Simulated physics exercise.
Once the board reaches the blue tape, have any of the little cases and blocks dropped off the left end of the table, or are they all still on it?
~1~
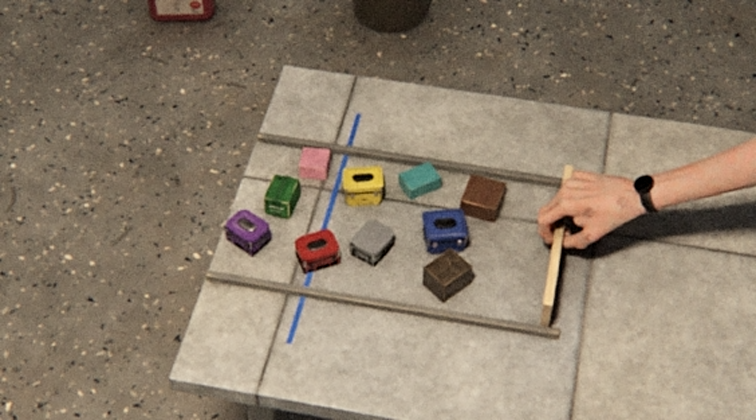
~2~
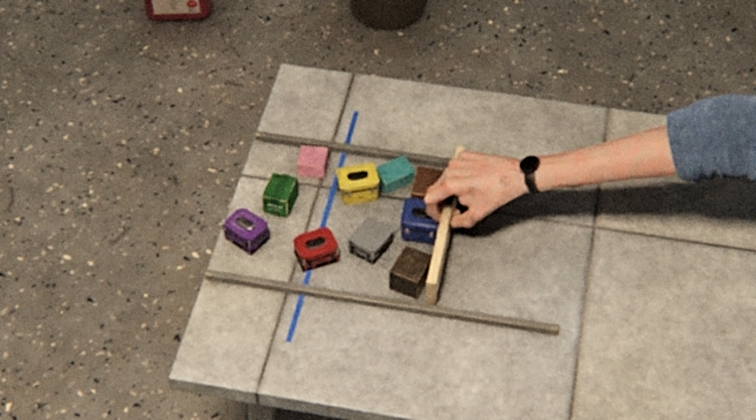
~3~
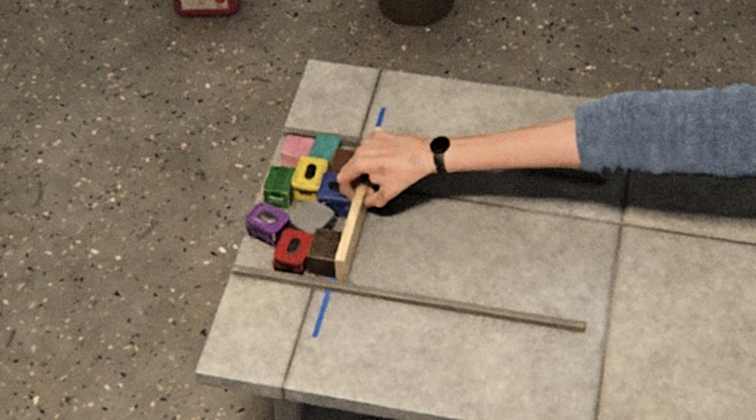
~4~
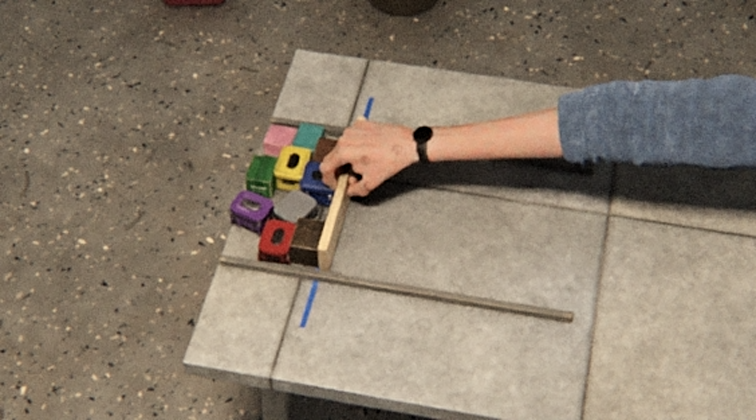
They are all still on the table. None of them fell off, though they ended up bunched together near the left edge.
On a grey tiled tabletop, a hand pushed a wooden board left between two rails, sweeping scattered colourful little cases and blocks into a tight cluster. The board ended up by the blue tape, with all the pieces still on the table near its left edge.
